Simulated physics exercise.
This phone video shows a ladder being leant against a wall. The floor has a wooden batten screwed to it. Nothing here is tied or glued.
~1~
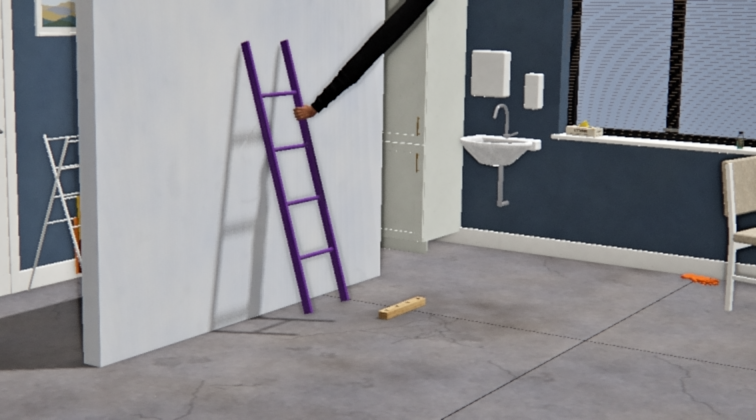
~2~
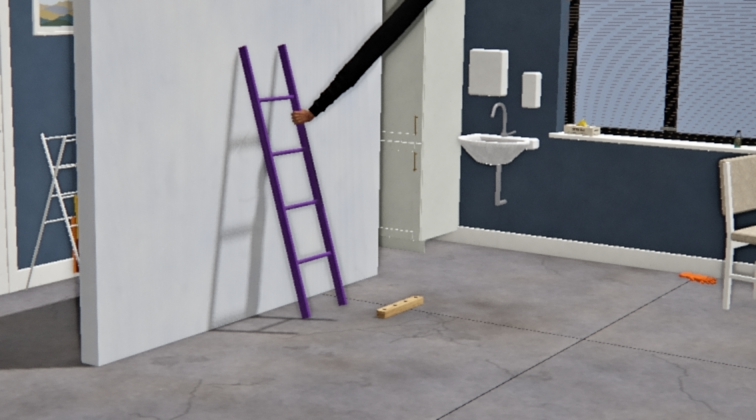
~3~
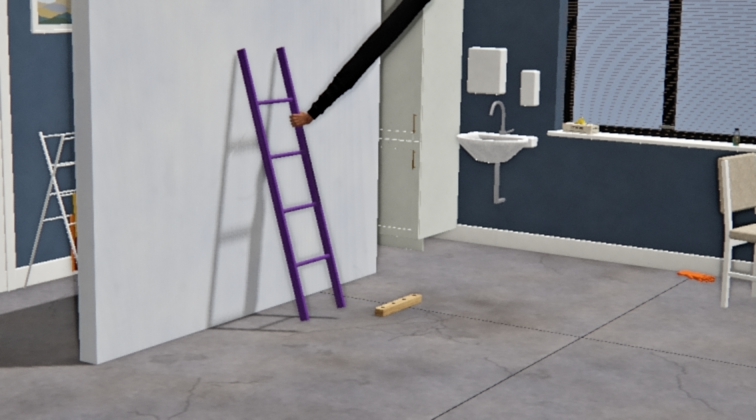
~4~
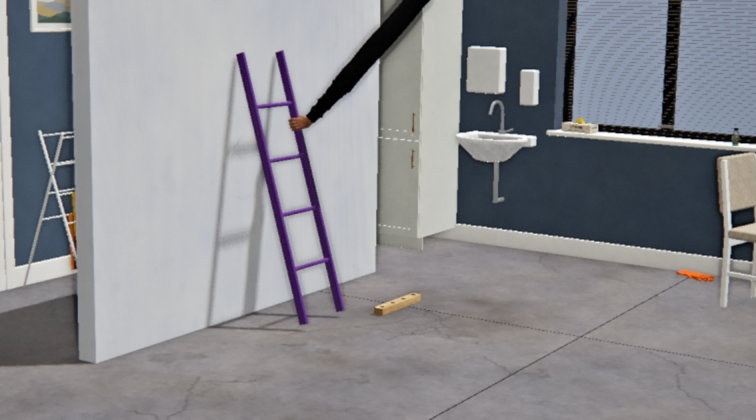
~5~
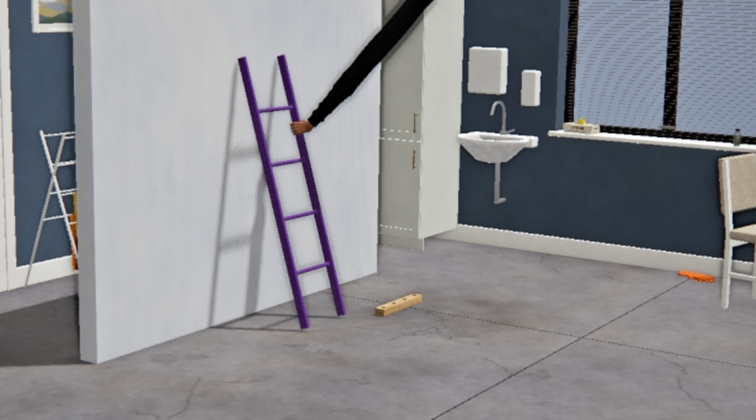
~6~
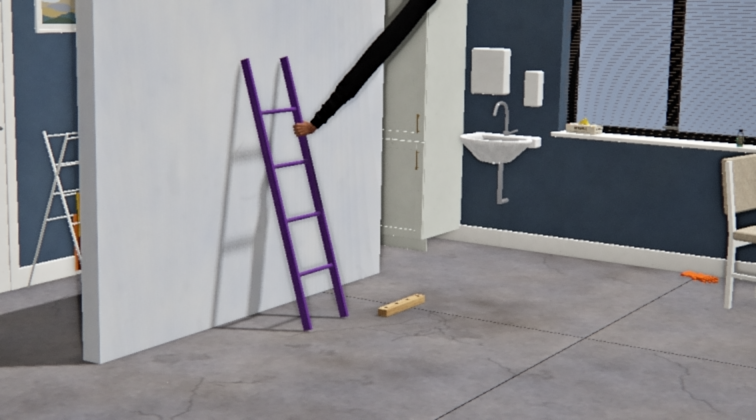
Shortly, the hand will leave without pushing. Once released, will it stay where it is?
Yes.
Then, 0.32 s later than the last frame, purple ladder at rest near (296, 191).
When it is over, the purple ladder stays up, near (296, 191).
